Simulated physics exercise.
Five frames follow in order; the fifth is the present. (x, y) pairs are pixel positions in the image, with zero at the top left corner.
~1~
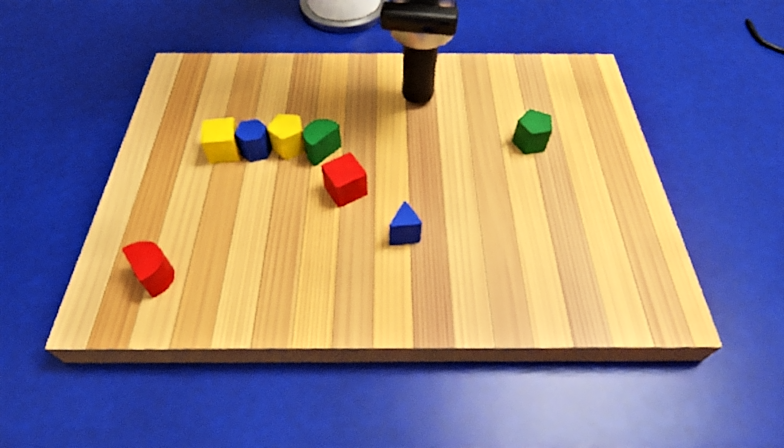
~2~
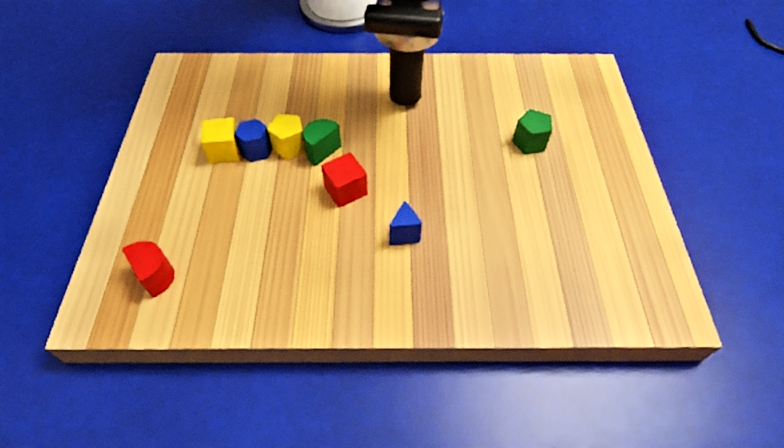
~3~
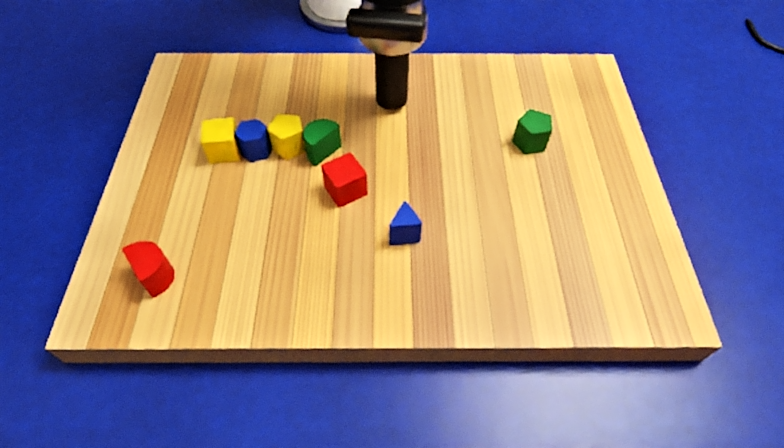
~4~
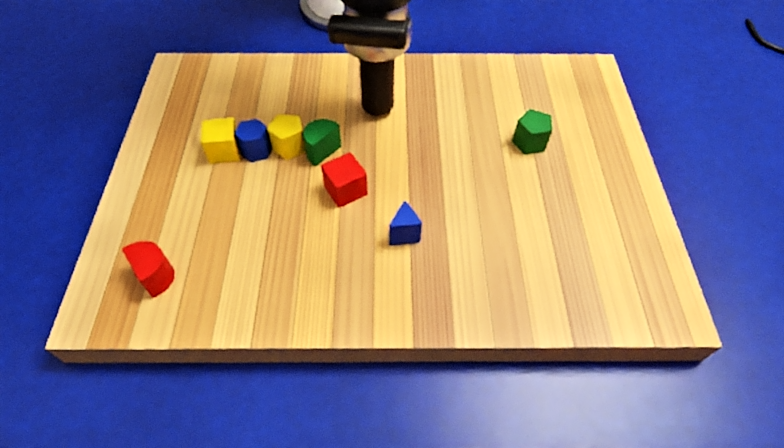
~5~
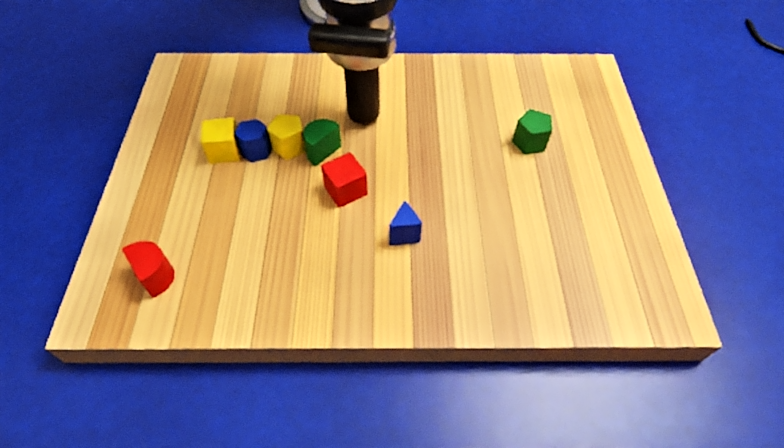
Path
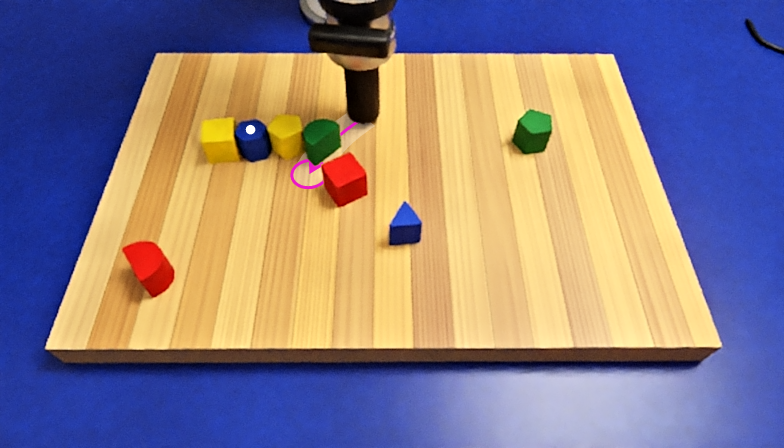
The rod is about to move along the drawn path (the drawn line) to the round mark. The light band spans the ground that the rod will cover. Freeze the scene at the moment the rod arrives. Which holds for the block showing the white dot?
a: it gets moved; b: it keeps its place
b - it keeps its place.
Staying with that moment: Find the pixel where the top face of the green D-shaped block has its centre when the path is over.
The middle of its upper face should be somewhere near (274, 169).
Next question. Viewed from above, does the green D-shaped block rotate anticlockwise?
Answer: No.
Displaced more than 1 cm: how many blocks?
The number is one.
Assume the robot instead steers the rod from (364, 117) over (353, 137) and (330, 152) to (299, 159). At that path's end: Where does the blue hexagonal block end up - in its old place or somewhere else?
That block will leave its spot.
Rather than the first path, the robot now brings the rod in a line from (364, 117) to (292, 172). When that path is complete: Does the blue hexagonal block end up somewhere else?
Yes
Drawn move, from (364, 117) by way of (333, 142) to (310, 174); the dot is on the blue hexagonal block.
What follows on the original path. One third of the way, rod (342, 128); green D-shaped block (316, 132).
Two thirds of the way, rod (323, 147); yellow five-sided block (282, 128), turned 35° clockwise; green D-shaped block (295, 152).
At the end, rod (309, 169); blue hexagonal block still; yellow five-sided block (282, 128), turned 35° clockwise; green D-shaped block (274, 169), turned 40° clockwise.
